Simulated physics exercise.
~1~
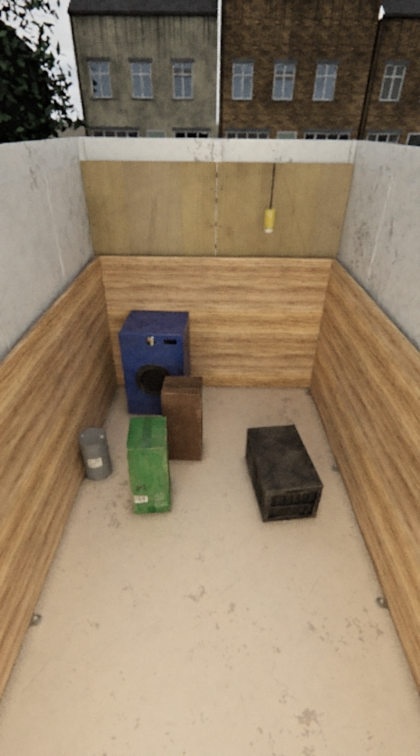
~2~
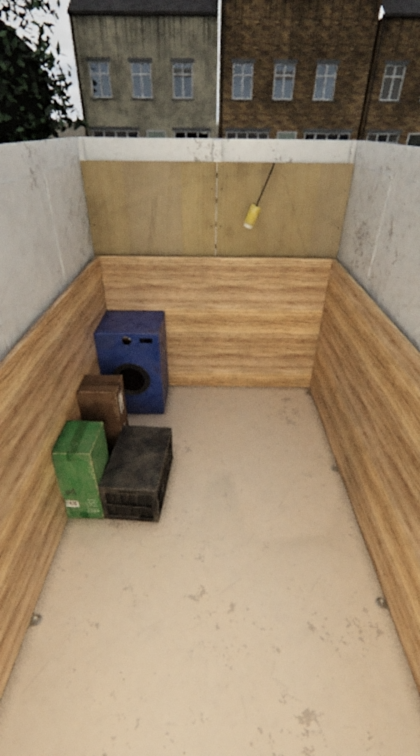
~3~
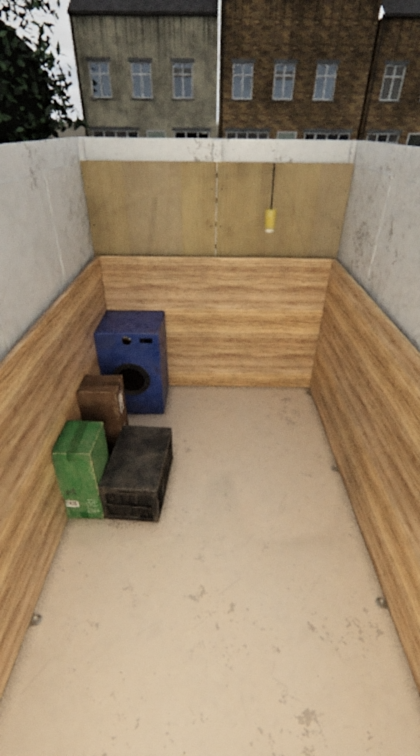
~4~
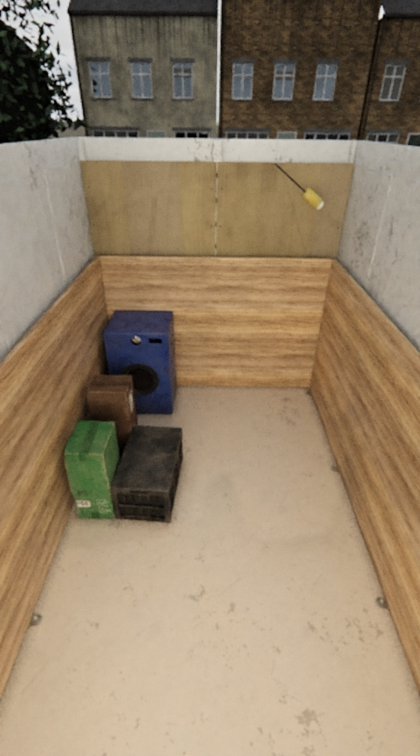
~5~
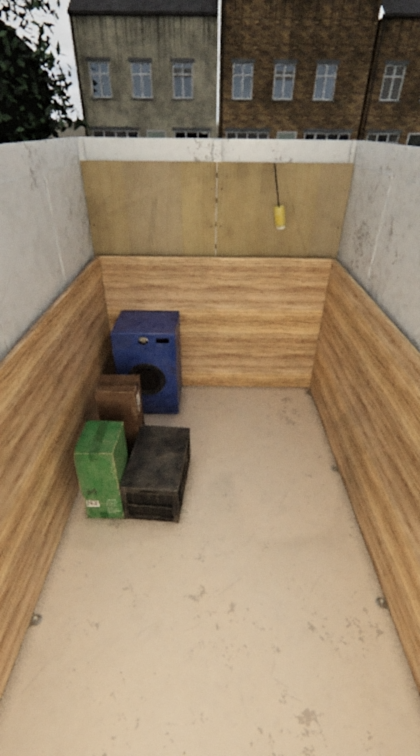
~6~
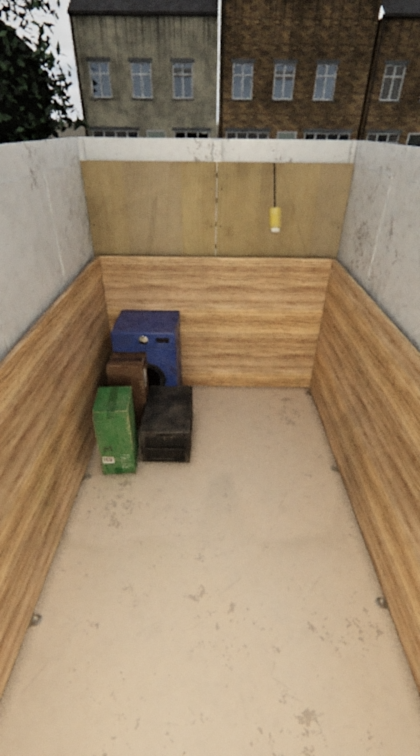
In a wood-lined van bay, boxes and a blue appliance slide left, then slightly right, then forwards, ending upright and bunched together.
